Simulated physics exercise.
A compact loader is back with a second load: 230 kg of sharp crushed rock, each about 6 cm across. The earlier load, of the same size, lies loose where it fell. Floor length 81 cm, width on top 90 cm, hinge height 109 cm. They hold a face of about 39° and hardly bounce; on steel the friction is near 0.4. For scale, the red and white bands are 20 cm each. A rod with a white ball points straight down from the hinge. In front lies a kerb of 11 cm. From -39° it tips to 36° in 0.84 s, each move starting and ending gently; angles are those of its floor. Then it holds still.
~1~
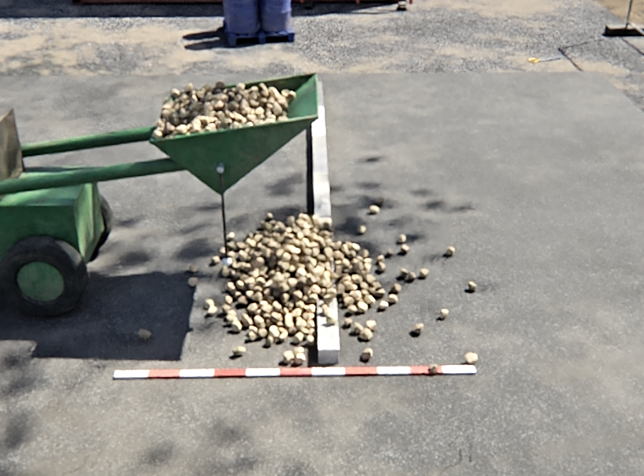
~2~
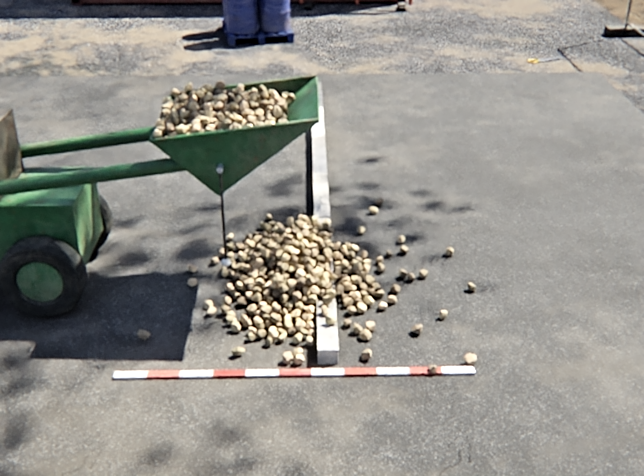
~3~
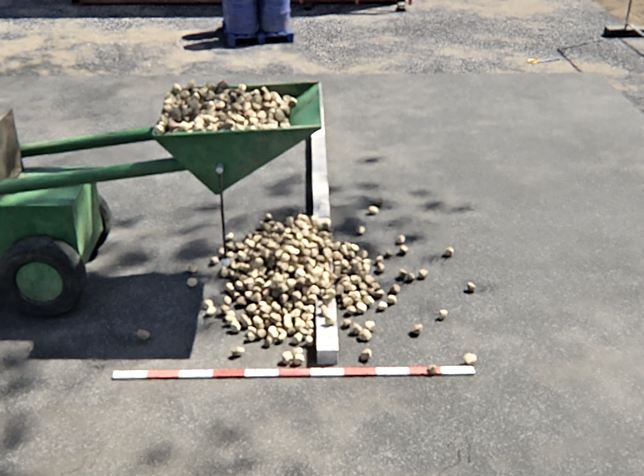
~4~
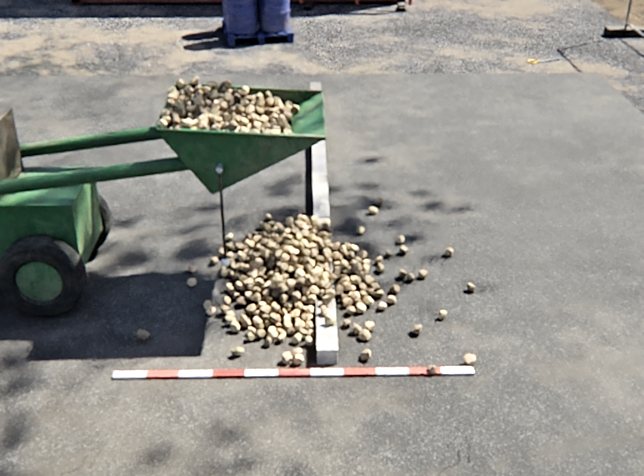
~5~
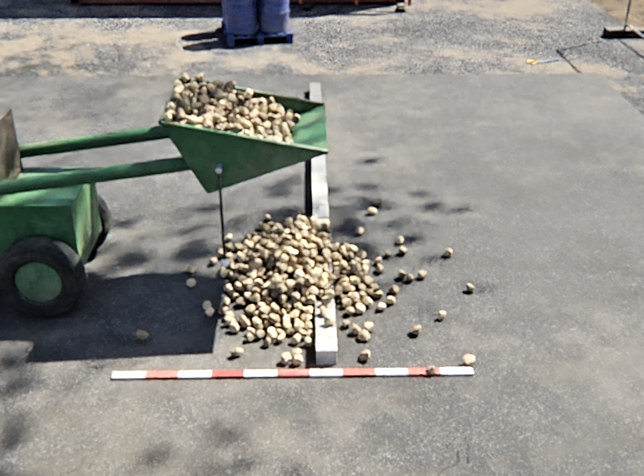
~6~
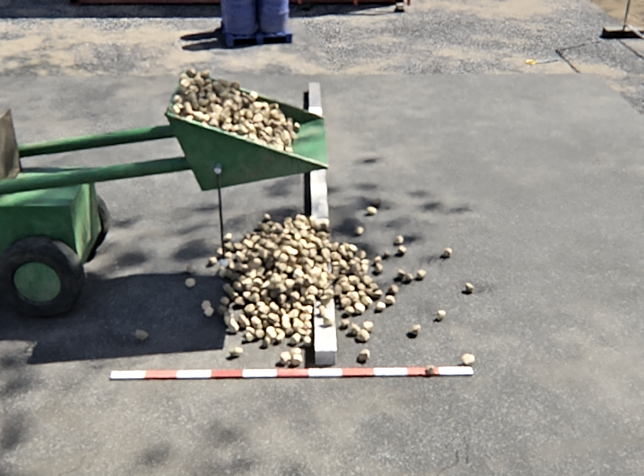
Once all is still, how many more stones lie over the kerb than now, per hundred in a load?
About 92 per cent.
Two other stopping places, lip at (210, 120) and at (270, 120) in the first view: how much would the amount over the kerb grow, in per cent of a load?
First some 0, then 35 per cent.
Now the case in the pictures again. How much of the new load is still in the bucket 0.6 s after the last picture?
Roughly 90 per cent is still inside.
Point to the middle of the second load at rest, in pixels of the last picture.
Around (362, 264).
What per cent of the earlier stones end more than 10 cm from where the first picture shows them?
Roughly 5 per cent of them.
Then, 0.3 s after the last picture the floor is at 24°; in per cent of one load, 100 in the bucket, 89 on this side of the kerb, 12 over the kerb; the foremost stones are at (435, 293).
Then, 0.6 s after the last picture the floor is at 36°; in per cent of one load, 89 in the bucket, 100 on this side of the kerb, 12 over the kerb; the foremost stones are at (435, 293).
Then, 0.9 s after the last picture the floor is at 36°; in per cent of one load, 34 in the bucket, 112 on this side of the kerb, 54 over the kerb; the foremost stones are at (434, 284).
Then, 3.3 s after the last picture the floor is at 36°; in per cent of one load, 0 in the bucket, 97 on this side of the kerb, 103 over the kerb; the foremost stones are at (475, 276). Net gain over the kerb, 92.
